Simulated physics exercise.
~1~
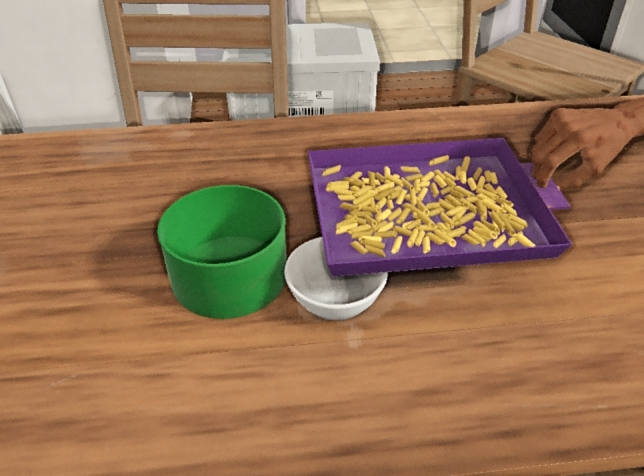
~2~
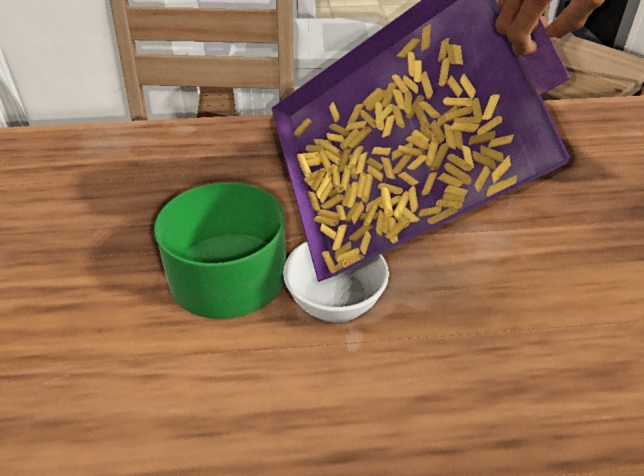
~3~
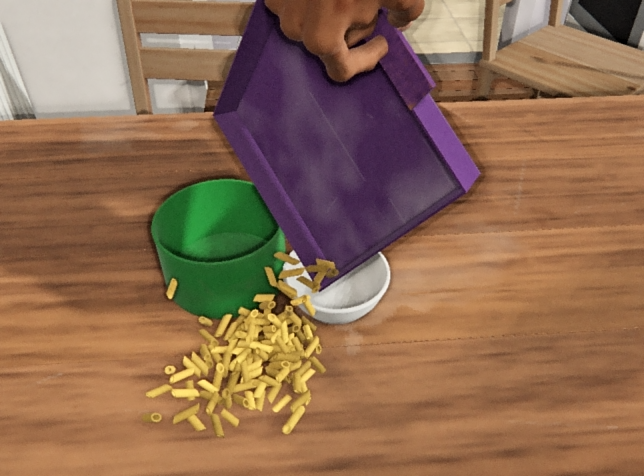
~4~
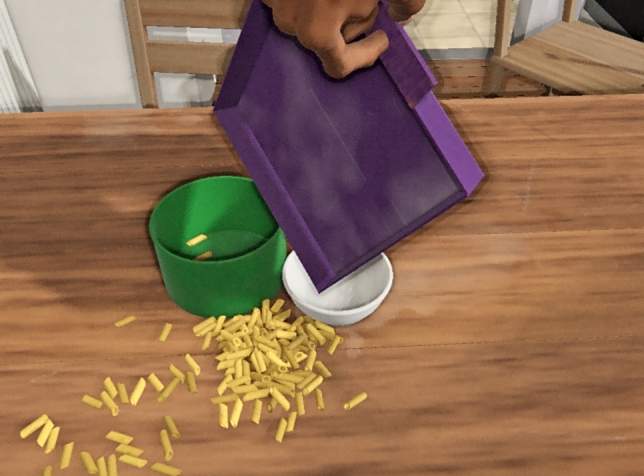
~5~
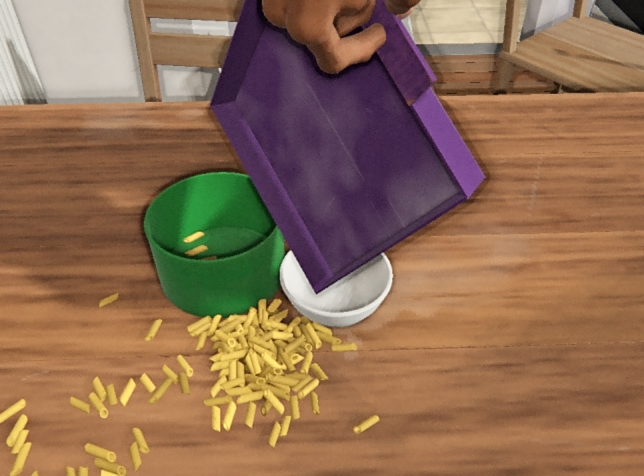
A hand holds a purple tray of dry yellow pasta above a wooden table, beside a green pot and a small white bowl. It swings the tray to the left and tips it steeply, so the pieces slide toward its lower corner. The pasta then pours off beside the bowl, tumbling onto the table in front of the two containers. Some pieces scatter to the left, while a few land in the green pot. At the end the hand still holds the emptied tray tilted over the white bowl, and most of the pasta lies in a loose heap on the wood.
